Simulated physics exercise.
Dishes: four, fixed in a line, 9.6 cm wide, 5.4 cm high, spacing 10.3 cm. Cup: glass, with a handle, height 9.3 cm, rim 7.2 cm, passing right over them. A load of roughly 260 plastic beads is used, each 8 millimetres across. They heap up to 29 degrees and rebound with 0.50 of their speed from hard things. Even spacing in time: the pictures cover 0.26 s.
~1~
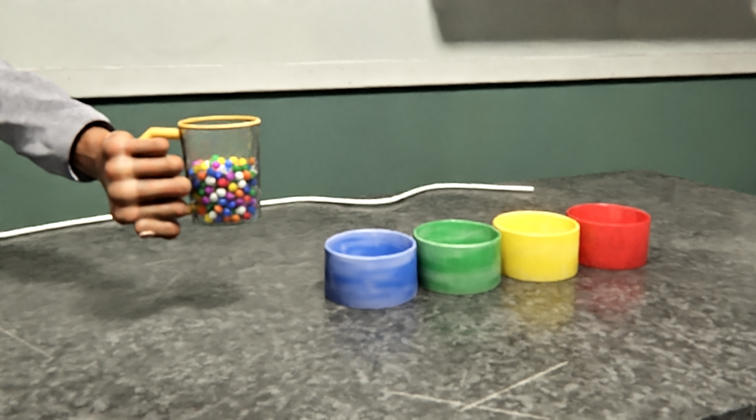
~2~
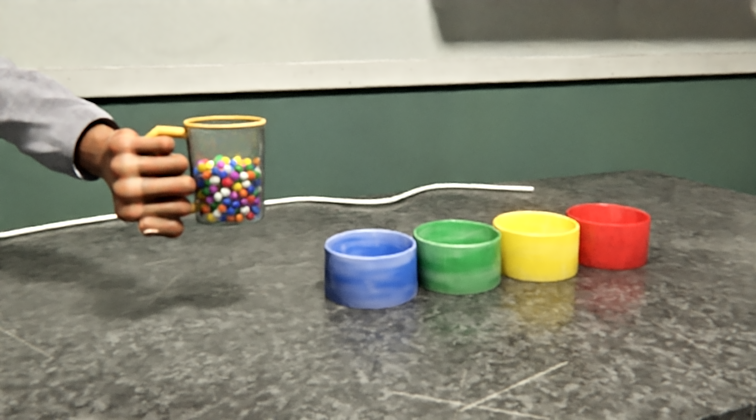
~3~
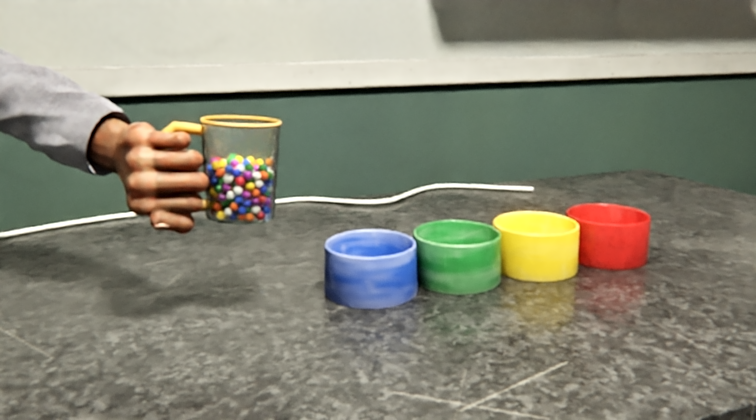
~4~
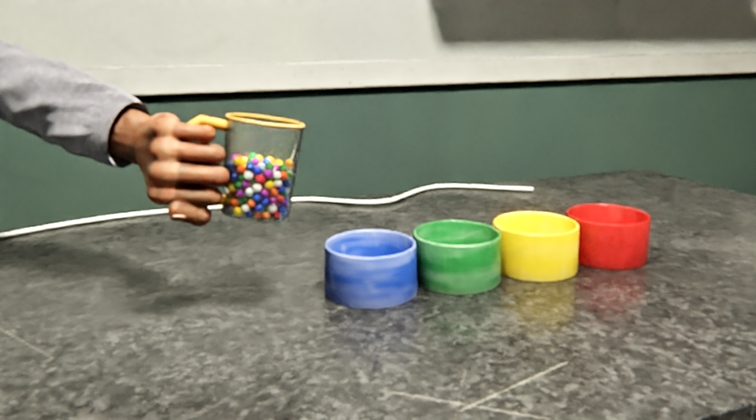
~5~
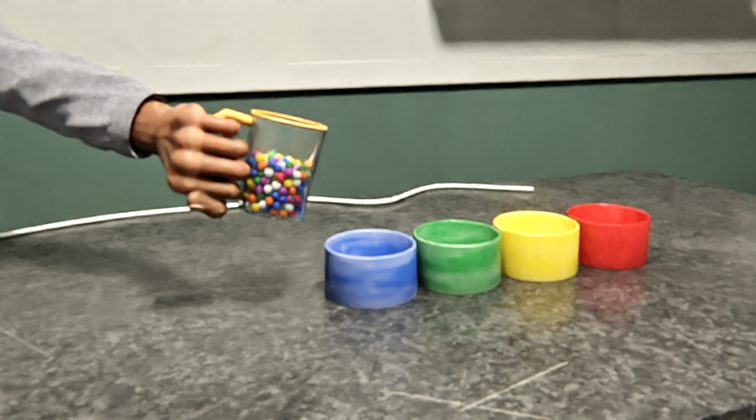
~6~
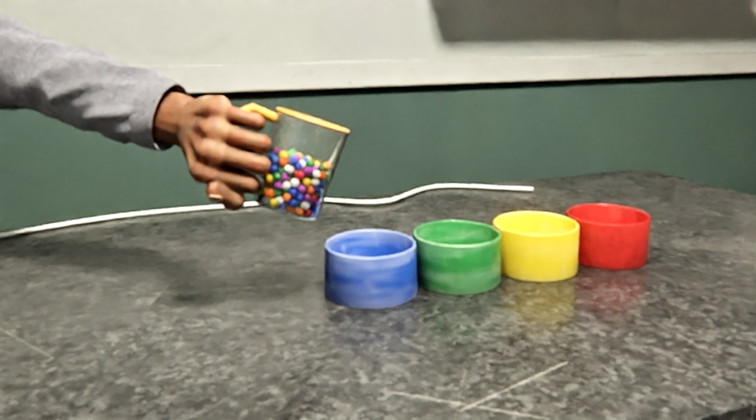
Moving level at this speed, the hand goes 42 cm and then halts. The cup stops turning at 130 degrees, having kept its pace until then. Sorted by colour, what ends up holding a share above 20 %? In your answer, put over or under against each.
Red - over; blue - under; green - under; yellow - under; counter - under.
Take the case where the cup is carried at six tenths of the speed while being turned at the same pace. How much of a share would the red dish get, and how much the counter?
Red: 0; counter: 0.
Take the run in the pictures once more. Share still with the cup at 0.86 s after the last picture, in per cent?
About 95 per cent.
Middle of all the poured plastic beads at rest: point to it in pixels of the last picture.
Somewhere around (611, 242) in the final frame.
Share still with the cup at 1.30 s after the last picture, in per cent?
Some 0 per cent of the load.
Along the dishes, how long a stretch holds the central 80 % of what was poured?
6 cm, roughly.
Then, 0.52 s after the last picture, tilt 73 degrees; cup holds 100 %.
Then, 0.86 s after the last picture, tilt 107 degrees; cup holds 95 %, red 5 %.
Then, 1.30 s after the last picture, tilt 130 degrees; cup holds 0 %, red 90 %.
In the end, red 90 %, blue 0 %, green 0 %, yellow 0 %, counter 10 %.
